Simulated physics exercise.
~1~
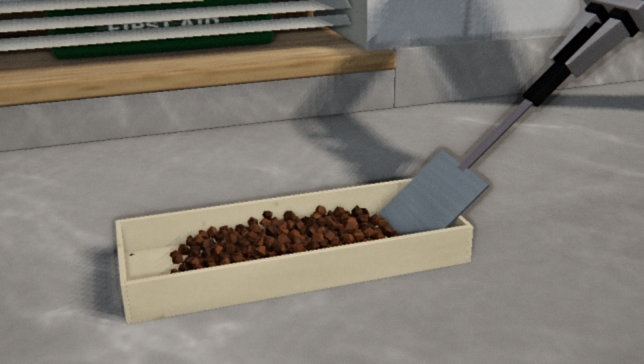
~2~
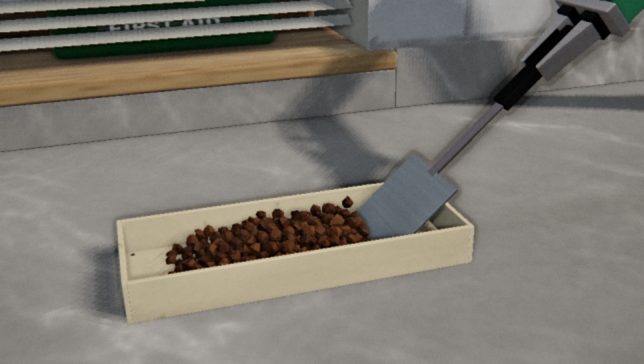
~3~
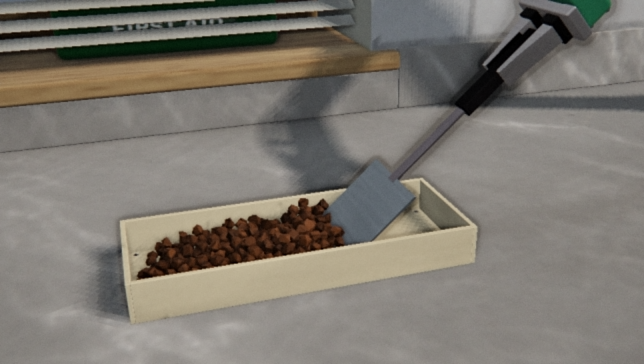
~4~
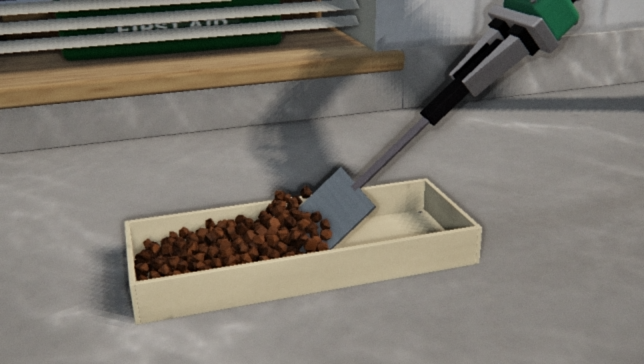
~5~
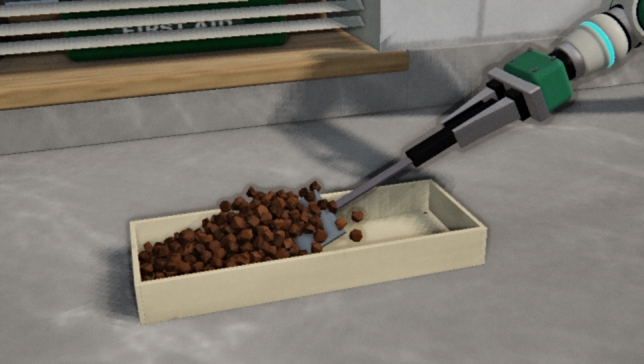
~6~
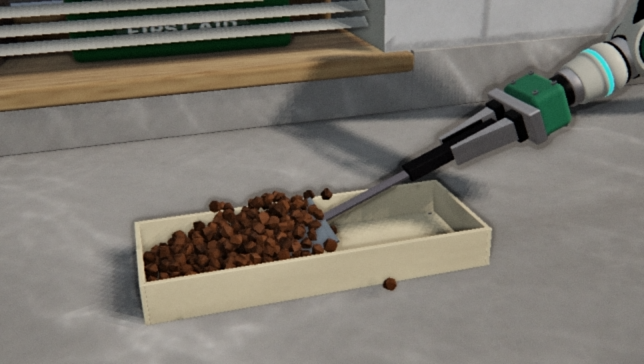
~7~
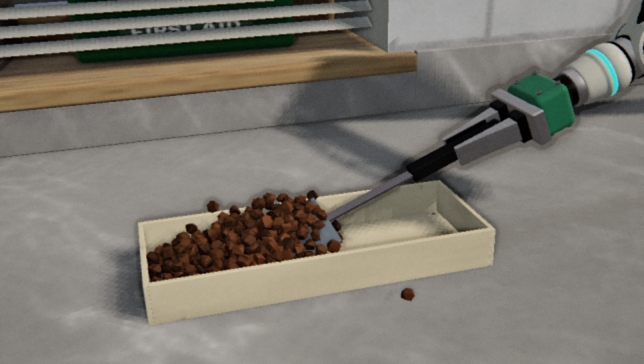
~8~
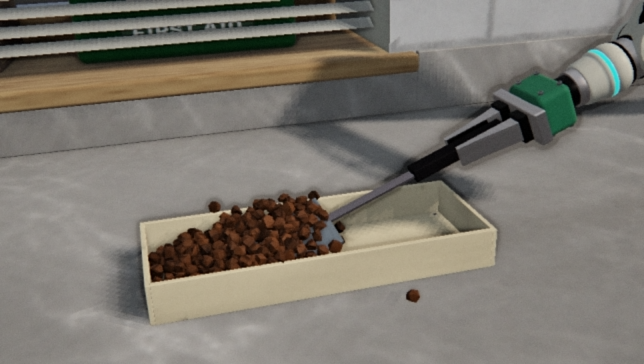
On a grey surface beside a shelf, a robot arm pushed brown pellets leftward along a cream trough with a flat paddle, then tilted the blade flatter and stopped, leaving them heaped at the left while a few spilled over the sides.
